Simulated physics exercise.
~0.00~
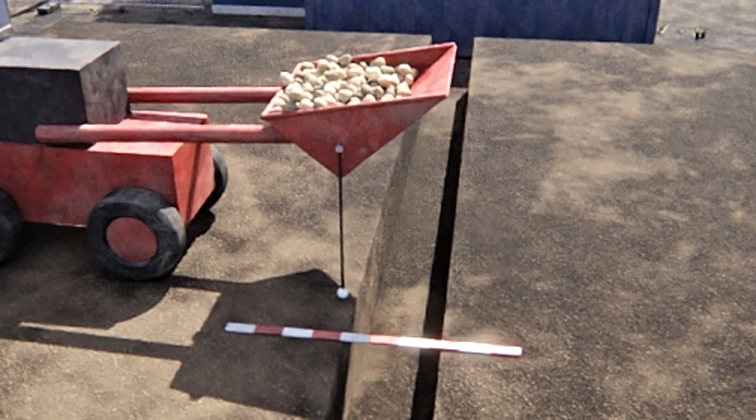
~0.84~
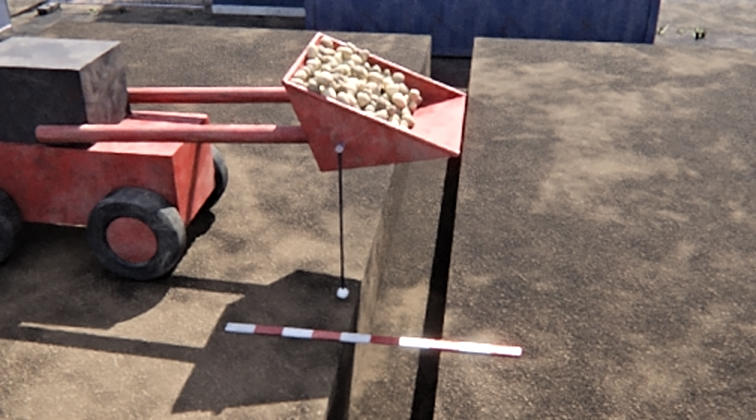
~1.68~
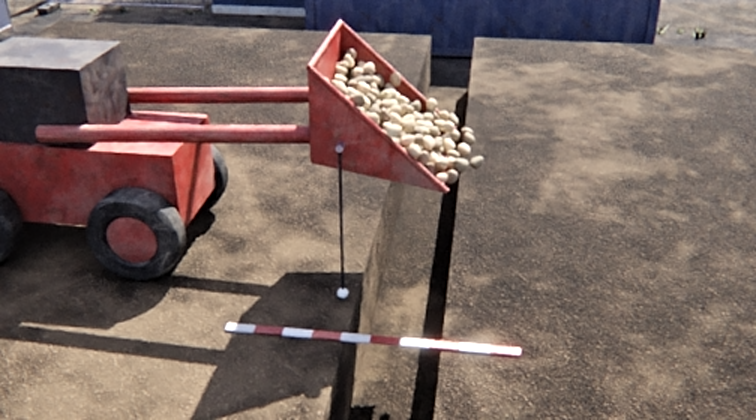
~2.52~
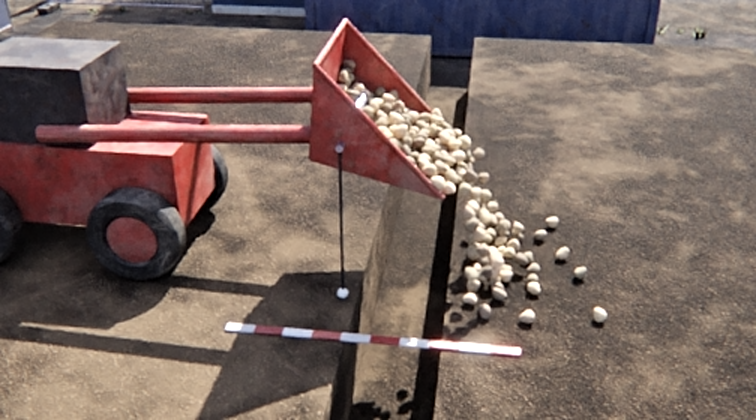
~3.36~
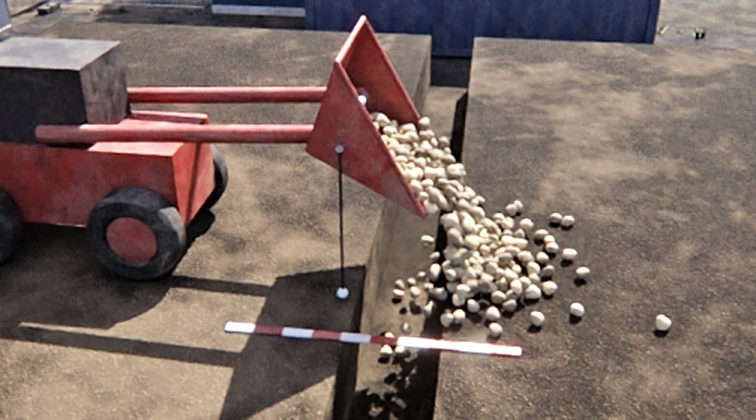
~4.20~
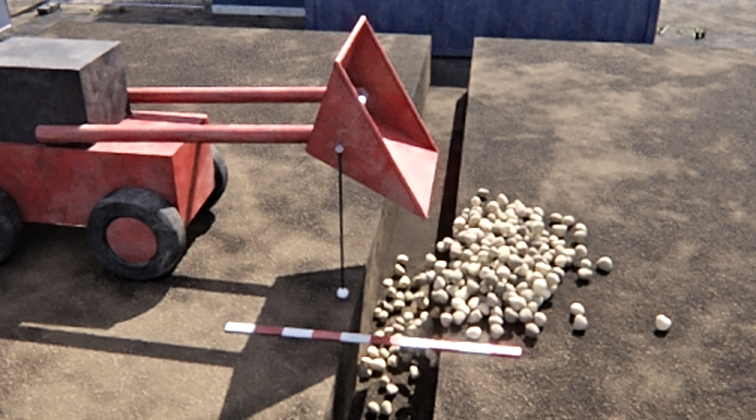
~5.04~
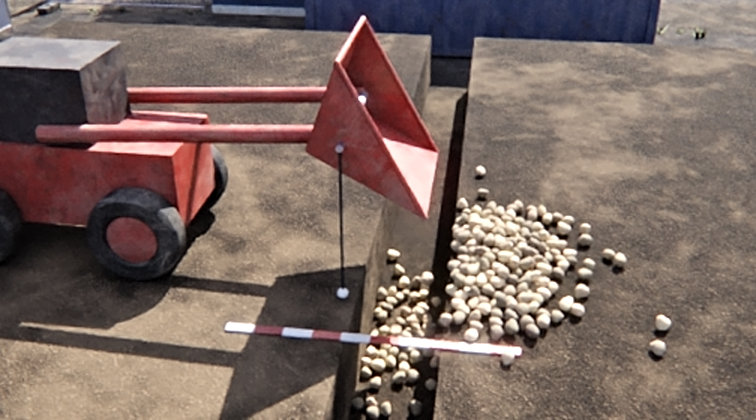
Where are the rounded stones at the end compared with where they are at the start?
At the start the stones are piled in the raised red bucket. At the end they lie lower and farther right, mostly on the ground beyond the trench, with some down in the trench.
